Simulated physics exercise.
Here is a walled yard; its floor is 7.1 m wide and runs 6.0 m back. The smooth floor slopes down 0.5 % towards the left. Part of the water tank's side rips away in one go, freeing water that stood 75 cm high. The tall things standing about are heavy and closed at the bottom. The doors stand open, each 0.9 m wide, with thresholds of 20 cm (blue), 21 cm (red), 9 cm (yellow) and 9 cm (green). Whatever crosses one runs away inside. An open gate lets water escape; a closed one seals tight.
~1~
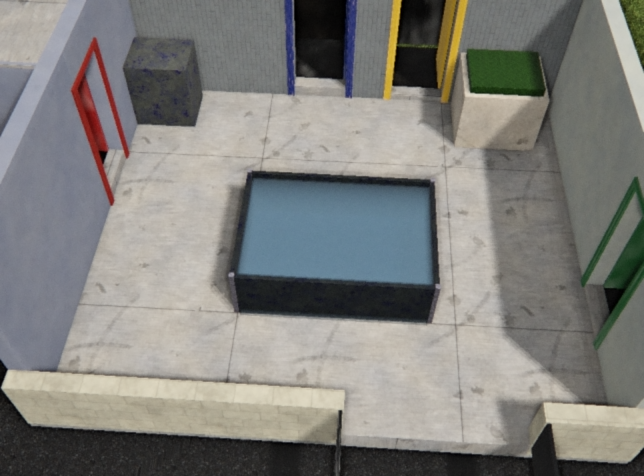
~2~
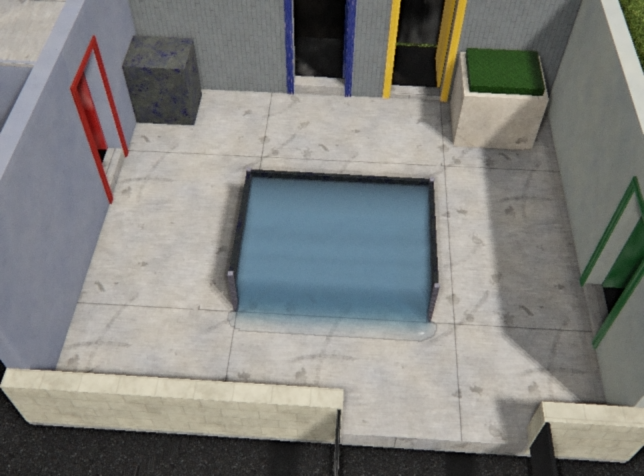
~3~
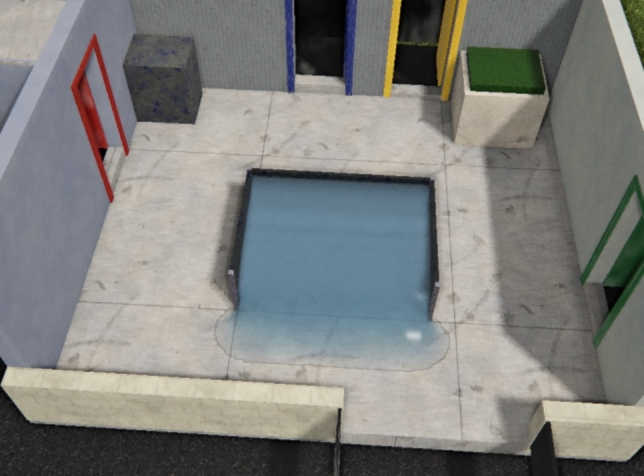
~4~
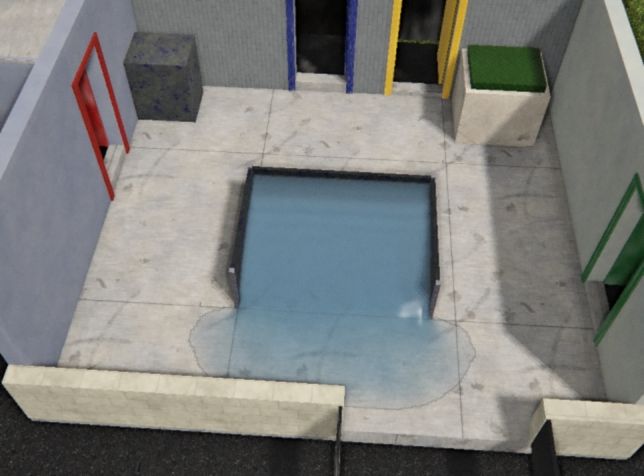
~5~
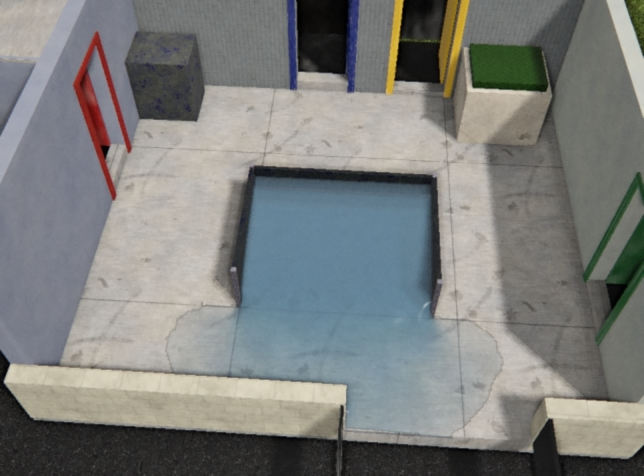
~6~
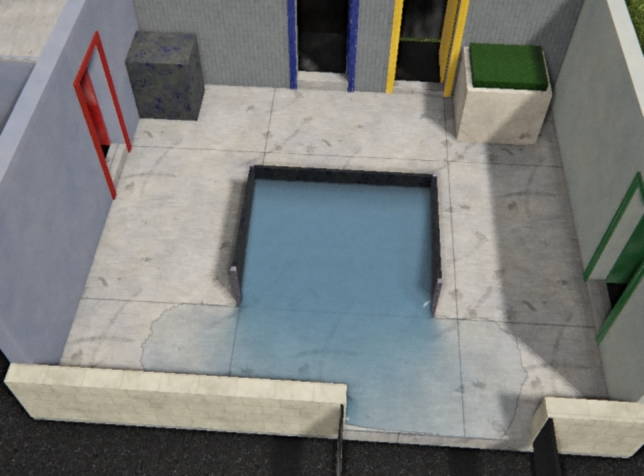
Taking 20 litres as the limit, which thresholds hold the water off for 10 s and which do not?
Door by door: At the blue door it stays under the limit; at the red door it does not reach the limit; at the yellow door it keeps below the limit; at the green door it does not reach the limit.
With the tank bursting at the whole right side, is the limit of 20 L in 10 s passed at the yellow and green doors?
Then: Yellow below, green above.
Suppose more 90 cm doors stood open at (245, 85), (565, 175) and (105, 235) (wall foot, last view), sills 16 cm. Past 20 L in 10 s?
In that order: Under, under, not over.
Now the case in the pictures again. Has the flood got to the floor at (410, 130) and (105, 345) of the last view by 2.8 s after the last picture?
In that order: Still dry, under water.
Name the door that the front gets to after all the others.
The yellow one.
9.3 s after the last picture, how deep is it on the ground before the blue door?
About 6.0 cm.
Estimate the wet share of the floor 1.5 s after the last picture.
Near 25 per cent is wet.
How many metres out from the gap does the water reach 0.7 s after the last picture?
Some 3.8 m out.
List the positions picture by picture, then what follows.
The first picture shows the water tank at (338, 230) is whole and still, 75 cm deep.
In the second picture, the front is at (232, 314), 1.4 m from the gap at (332, 301); 0.6 m2 of floor is under water; 75 cm left at the back of the water tank.
In the third picture, water pours out at (333, 303) and has run 1.5 m, to (221, 331); typically 14 cm deep outside, 75 cm at the water tank's back.
In the fourth picture, water pours out at (334, 302) and has run 1.9 m, to (467, 355); typically 12 cm deep outside, 68 cm at the water tank's back.
In the fifth picture, water pours out at (335, 302) and has run 2.2 m, to a hidden place; typically 12 cm deep outside, 63 cm at the water tank's back.
In the sixth picture, water pours out at (335, 302) and has run 2.7 m, to a hidden place; typically 13 cm deep outside, 62 cm at the water tank's back.
Then, 0.7 s after the last picture water covers 20 % of the floor and is deepest (52 cm) near (292, 393); blue door not reached, red door not reached, yellow door not reached, green door not reached.
Then, 1.5 s after the last picture water covers 25 % of the floor and is deepest (46 cm) near (66, 393); blue door not reached, red door not reached, yellow door not reached, green door not reached.
Then, 2.8 s after the last picture water covers 45 % of the floor and is deepest (27 cm) near (52, 392); blue door not reached, red door 7 cm at the sill, 0 L in, yellow door not reached, green door 1 cm at the sill, 0 L in.
Then, 5.3 s after the last picture water covers 80 % of the floor and is deepest (16 cm) near (133, 142); blue door 10 cm at the sill, 0 L in, red door 5 cm at the sill, 0 L in, yellow door 3 cm at the sill, 0 L in, green door 4 cm at the sill, 0 L in.
Then, 9.3 s after the last picture water covers 95 % of the floor and is deepest (10 cm) near (151, 86); blue door 6 cm at the sill, 0 L in, red door 8 cm at the sill, 0 L in, yellow door 9 cm at the sill, 4 L in, green door 2 cm at the sill, 0 L in.
